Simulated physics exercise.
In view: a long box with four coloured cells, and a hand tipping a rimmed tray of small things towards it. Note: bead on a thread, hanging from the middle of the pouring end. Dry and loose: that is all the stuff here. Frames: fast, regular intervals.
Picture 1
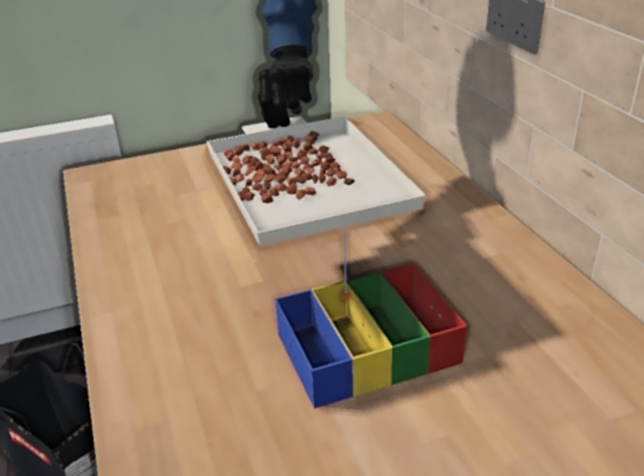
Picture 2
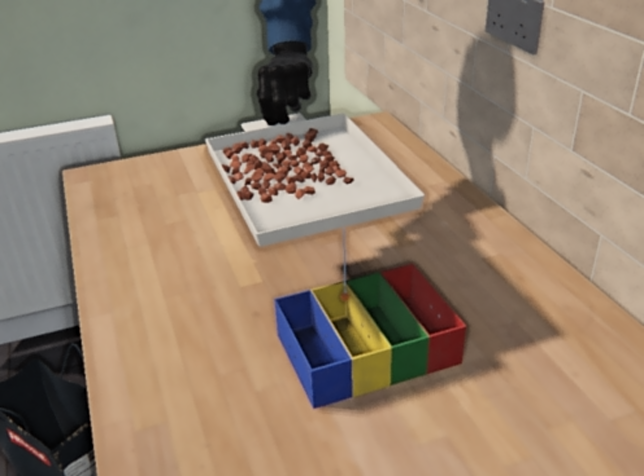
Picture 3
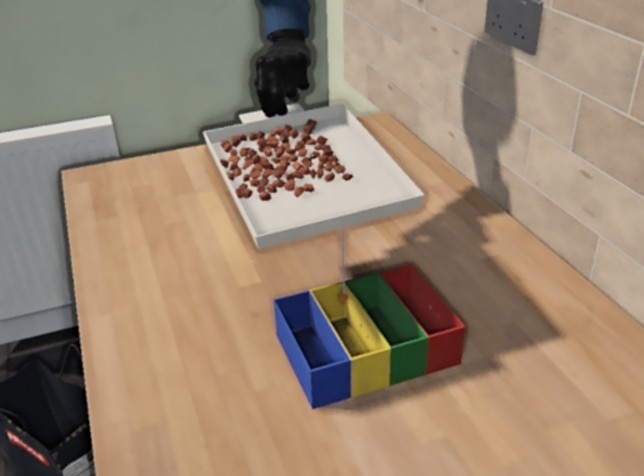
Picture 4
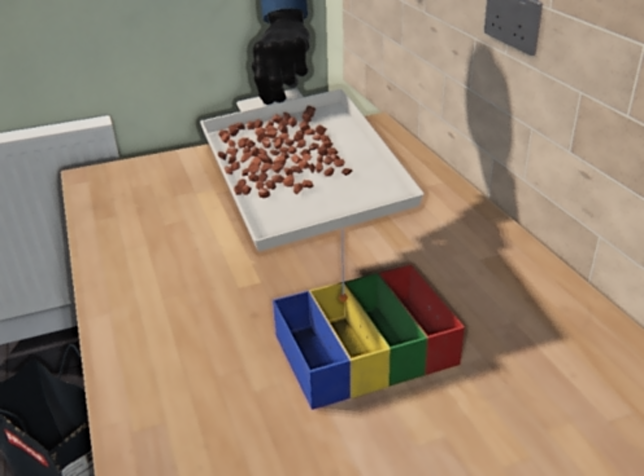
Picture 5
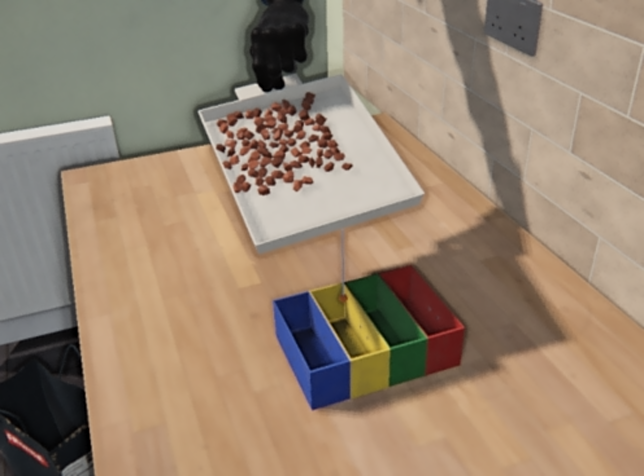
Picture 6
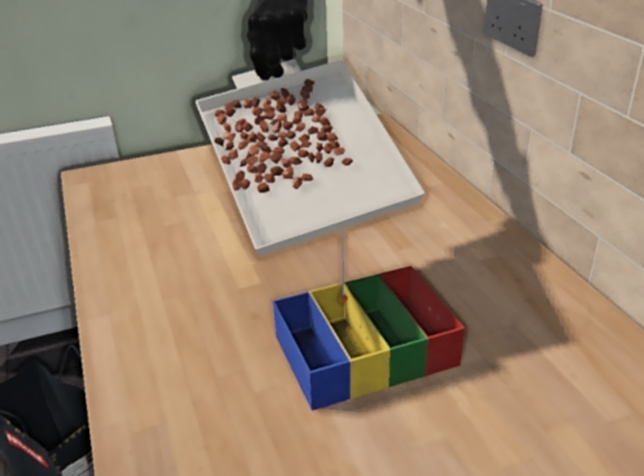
On a wooden worktop beside a tiled wall, a dark-gloved hand holds a white rimmed tray of reddish-brown bits behind a box with blue, yellow, green and red cells. The hand steadily raises the tray's far end, its near edge dipping slightly at the left corner, while the bits stay clustered.
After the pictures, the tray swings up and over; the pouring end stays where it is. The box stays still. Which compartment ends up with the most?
The blue one.
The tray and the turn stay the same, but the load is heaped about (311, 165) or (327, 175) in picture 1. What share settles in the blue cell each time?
30 per cent for the first try, 30 per cent for the second.
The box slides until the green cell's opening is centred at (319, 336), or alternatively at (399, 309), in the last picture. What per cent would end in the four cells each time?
You'd see around 100 per cent and then around 20 per cent.
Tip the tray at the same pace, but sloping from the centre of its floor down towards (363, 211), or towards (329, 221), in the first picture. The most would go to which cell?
The red cell, then the blue one.
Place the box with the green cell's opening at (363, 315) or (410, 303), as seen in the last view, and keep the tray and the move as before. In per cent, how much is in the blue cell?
It comes to roughly 60 per cent in one try and roughly 10 per cent in the next.
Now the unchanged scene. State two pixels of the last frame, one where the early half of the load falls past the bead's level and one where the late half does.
First part (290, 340), rest (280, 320).
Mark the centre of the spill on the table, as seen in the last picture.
Around (262, 401).
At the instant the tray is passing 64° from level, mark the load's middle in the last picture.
Near (283, 219).
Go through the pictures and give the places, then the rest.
In the first frame, corners of the pouring end near (259, 231) and (422, 194), level; middle of the load near (287, 165), bits of crushed brick; bead on its thread near (346, 296); blue cell near (333, 380); yellow cell near (372, 368); green cell near (410, 357); red cell near (447, 346).
In the second frame, corners of the pouring end near (258, 232) and (421, 194), level; middle of the load near (287, 164).
In the third frame, corners of the pouring end near (258, 235) and (420, 194), tipped barely, lowest at the left corner; middle of the load near (285, 158).
In the fourth frame, corners of the pouring end near (257, 238) and (420, 193), tipped a little, lowest at the left corner; middle of the load near (284, 150).
In the fifth frame, corners of the pouring end near (257, 242) and (420, 192), tipped clearly, lowest at the left corner; middle of the load near (283, 143).
In the sixth frame, corners of the pouring end near (258, 246) and (421, 192), tipped clearly, lowest at the left corner; middle of the load near (282, 136); blue cell near (330, 382); yellow cell near (370, 370); green cell near (408, 359); red cell near (444, 348).
Shortly afterwards, tray tipped steeply; all but a few on the tray; only a few falling or outside the box.
Next, tray tipped past a quarter turn; near a quarter on the tray; near a quarter in the blue cell; only a few in the yellow cell; near half falling or outside the box.
Some moments later, tray tipped past a quarter turn; near a third in the blue cell; a little in the yellow cell; near two thirds falling or outside the box.
In the end, tray tipped past a quarter turn; near a third in the blue cell; a little in the yellow cell; none at all in the green cell; none at all in the red cell; near two thirds outside the box.
